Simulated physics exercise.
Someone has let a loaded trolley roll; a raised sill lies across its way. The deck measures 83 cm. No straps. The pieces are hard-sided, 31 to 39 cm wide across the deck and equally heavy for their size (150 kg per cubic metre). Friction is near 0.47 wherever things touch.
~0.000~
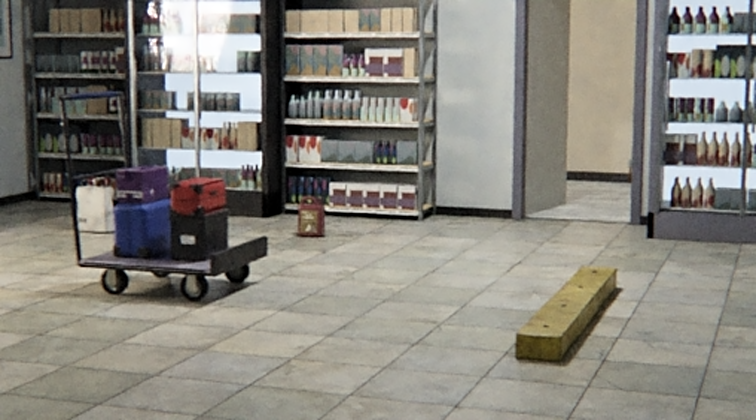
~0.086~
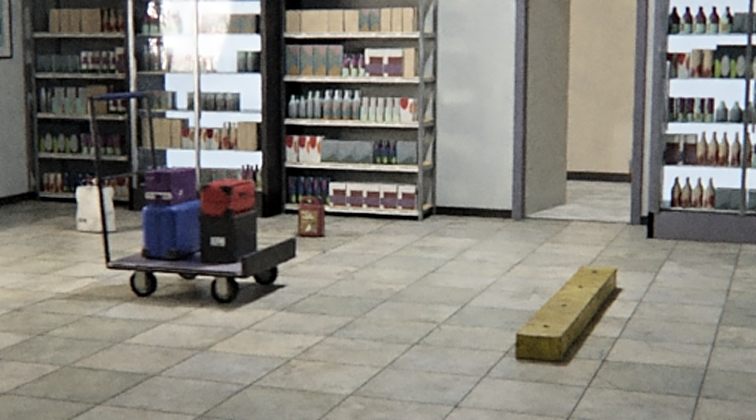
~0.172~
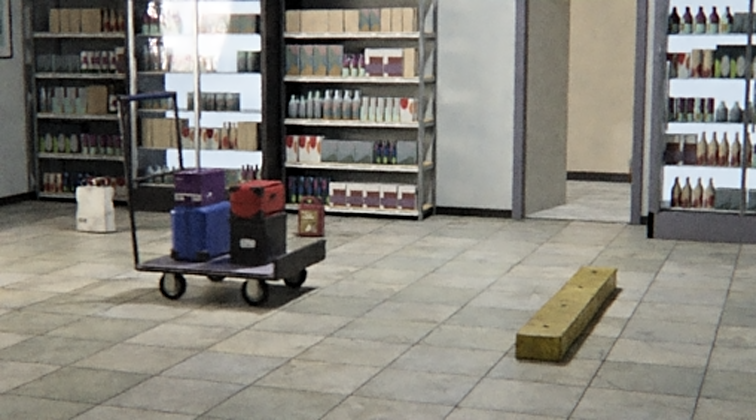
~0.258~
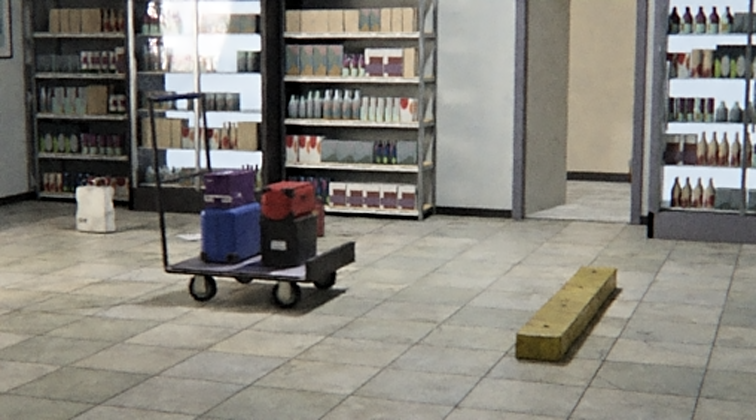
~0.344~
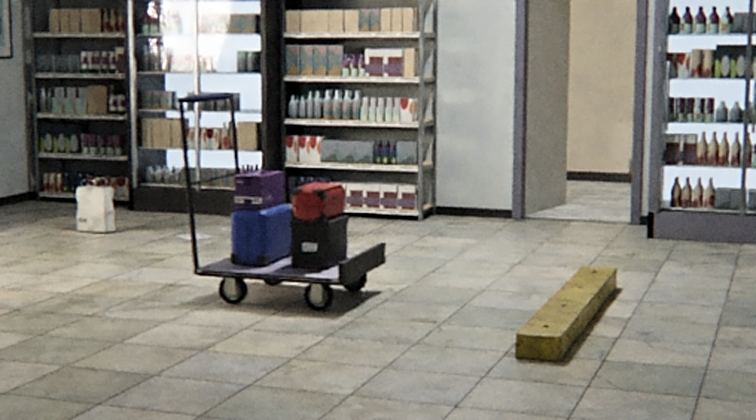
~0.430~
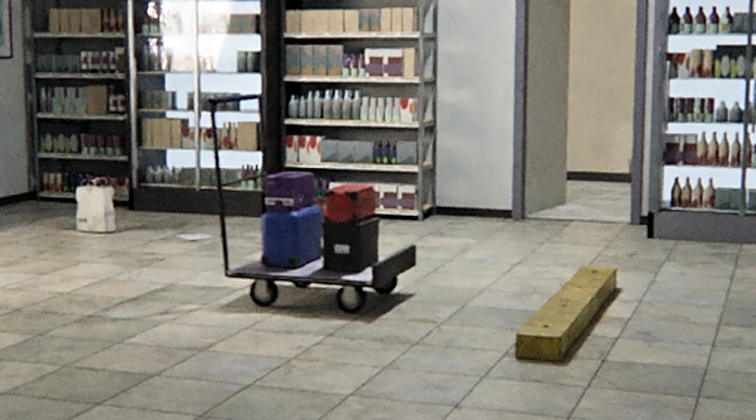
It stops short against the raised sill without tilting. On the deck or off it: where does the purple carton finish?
At this pace the purple carton ends off the deck.
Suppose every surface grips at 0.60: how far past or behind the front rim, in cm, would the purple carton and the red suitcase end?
In that case purple 50 past, red 60 past.
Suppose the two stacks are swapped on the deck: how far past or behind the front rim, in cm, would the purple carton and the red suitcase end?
Then purple 60 past, red 40 behind.
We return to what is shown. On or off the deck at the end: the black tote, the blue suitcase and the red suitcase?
In the end: Black on, blue on, red off.
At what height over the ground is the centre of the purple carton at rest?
Roughly 10 cm above it.
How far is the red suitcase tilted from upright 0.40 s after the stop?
It is tilted some 70°.
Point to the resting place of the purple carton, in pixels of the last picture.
At about (693, 309).
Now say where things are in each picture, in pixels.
The first picture shows purple carton (143, 184), black tote (200, 234), rim corner (213, 270); 0 cm covered, 188 to go.
The second picture shows purple carton (171, 186), black tote (229, 236), rim corner (244, 272); 19 cm covered, 169 to go.
The third picture shows purple carton (200, 187), black tote (259, 238), rim corner (275, 274); 37 cm covered, 150 to go.
The fourth picture shows purple carton (230, 188), black tote (289, 239), rim corner (308, 276); 56 cm covered, 132 to go.
The fifth picture shows purple carton (260, 190), black tote (320, 241), rim corner (341, 279); 75 cm covered, 113 to go.
The sixth picture shows purple carton (290, 191), black tote (351, 243), rim corner (374, 281); 93 cm covered, 94 to go. Speed about 2.2 m/s.
Impact comes at 0.86 s.
After 1.26 s the purple carton is 1 cm past the rim, tilted 75°, near (572, 211) in the last picture's view.
After 1.66 s the purple carton is 48 cm past the rim, tilted 55°, near (663, 301) in the last picture's view.
At rest, 2.0 s, past the rim, red suitcase and purple carton; behind it, black tote and blue suitcase.
